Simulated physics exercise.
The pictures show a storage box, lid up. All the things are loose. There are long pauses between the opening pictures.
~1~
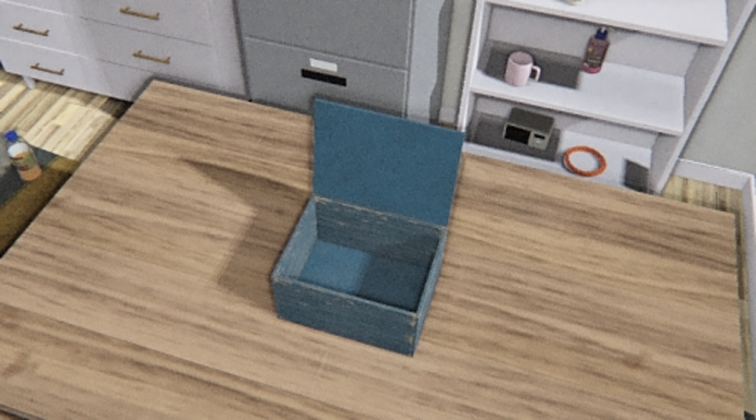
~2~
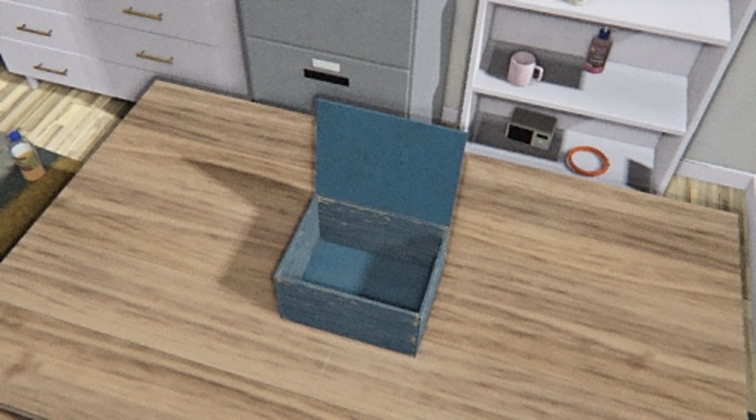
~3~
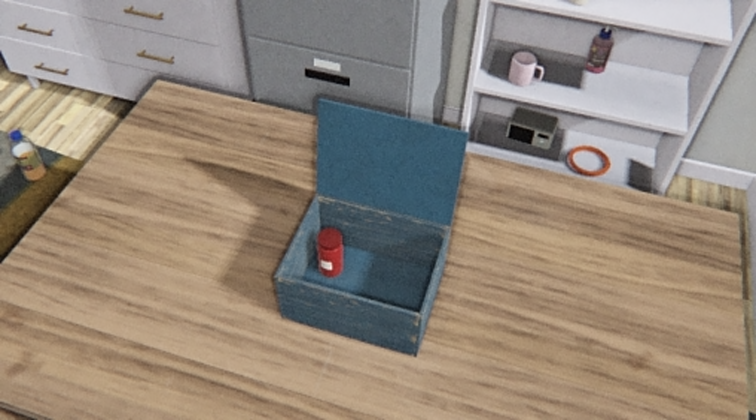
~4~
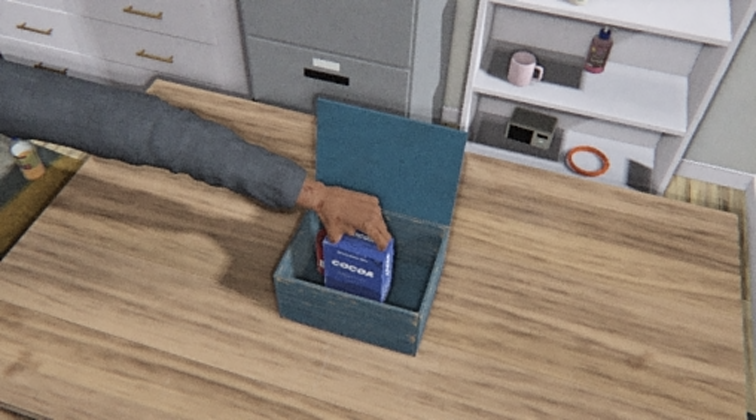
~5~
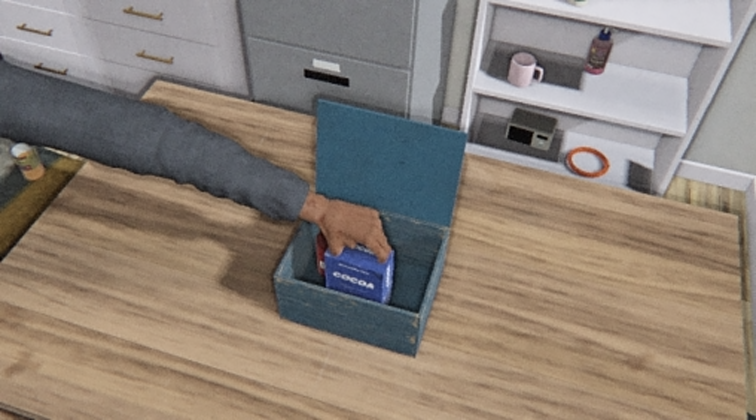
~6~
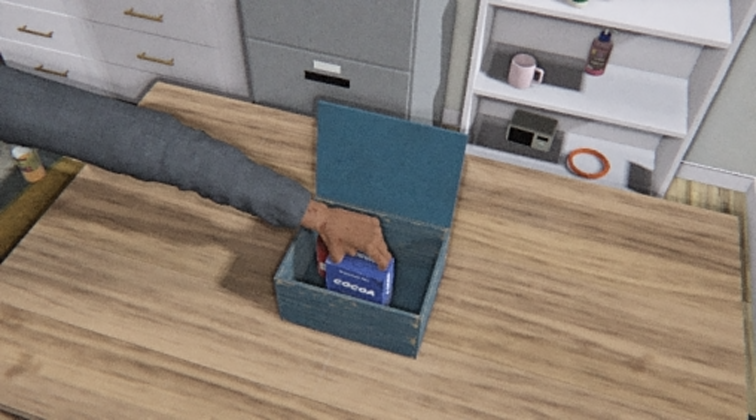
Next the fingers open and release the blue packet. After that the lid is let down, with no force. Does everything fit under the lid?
Here the lid will not close.
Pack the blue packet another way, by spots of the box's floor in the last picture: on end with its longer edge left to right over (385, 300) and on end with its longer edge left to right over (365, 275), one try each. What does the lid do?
First try: It will not close; second try: It shuts flat.
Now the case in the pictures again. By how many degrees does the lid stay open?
Some 10° above the rim.
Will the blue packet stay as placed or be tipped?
The blue packet keeps its pose.
Then, 1.20 s after the last picture, lid starting down.
Then, 1.70 s after the last picture, lid 54° above the rim.
Then, 2.10 s after the last picture, lid 26° above the rim.
At rest, lid 11° above the rim; both in place. Seen from the same camera at the end, blue packet near (360, 285).
